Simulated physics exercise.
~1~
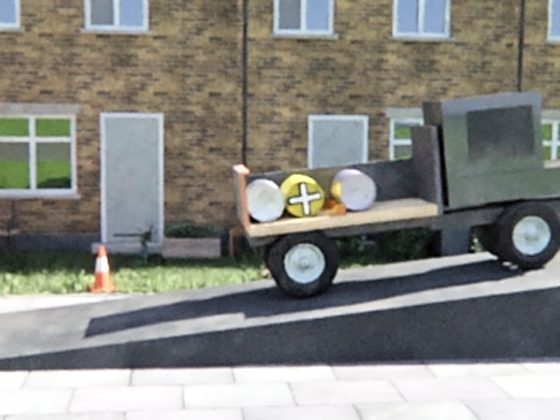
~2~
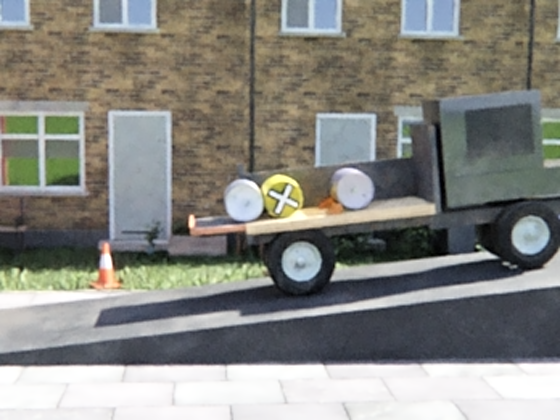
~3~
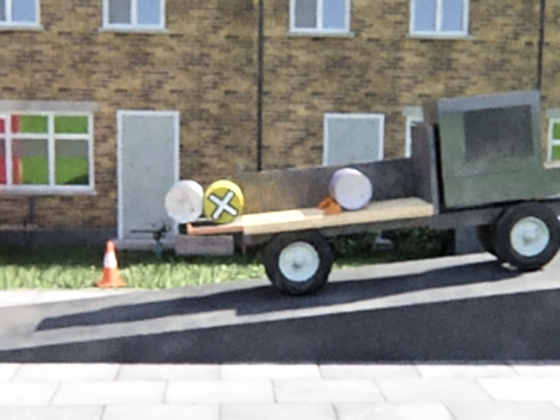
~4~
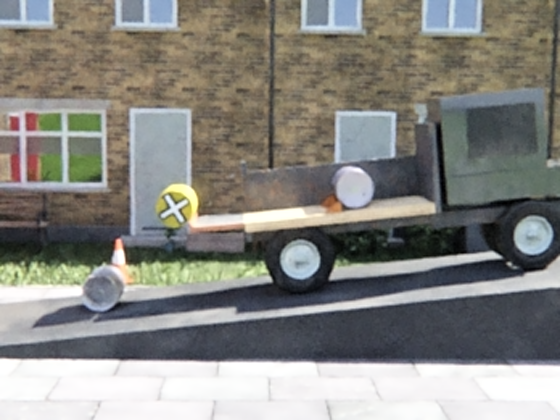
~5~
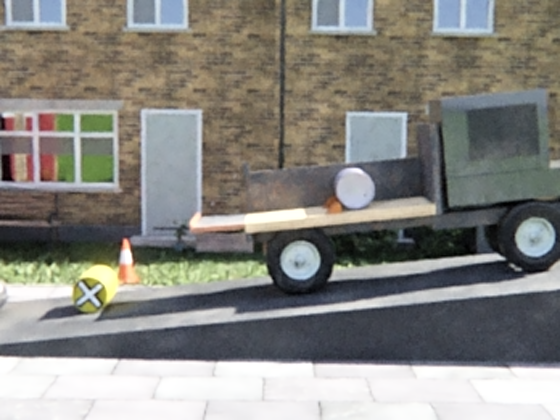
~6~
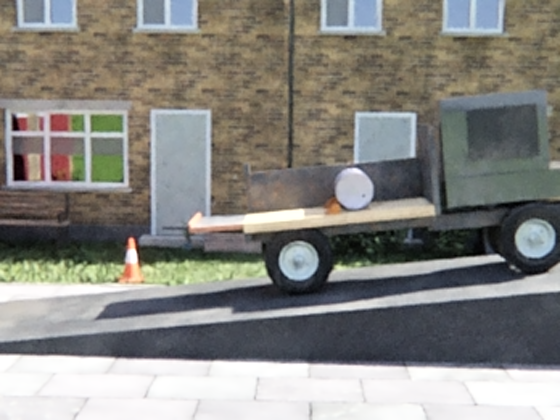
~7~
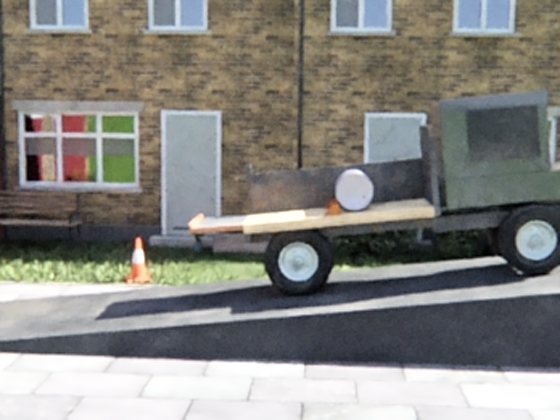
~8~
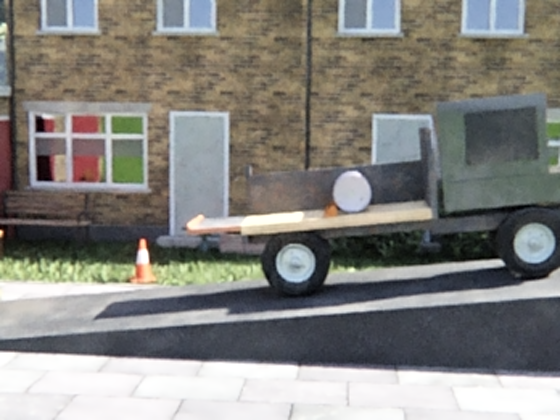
A yellow keg marked with a white cross sits between two pale ones on the flat bed of a dark green pick-up, seen from the side on a sloping road before brick houses. An orange cone stands on the left, and a small orange chock lies mid-bed. The tailgate drops open, and the left pale keg and the yellow one roll left onto it. The pale keg falls to the road first, then the yellow one follows and rolls out of view to the left. The third keg stays against the chock, with the tailgate hanging open.
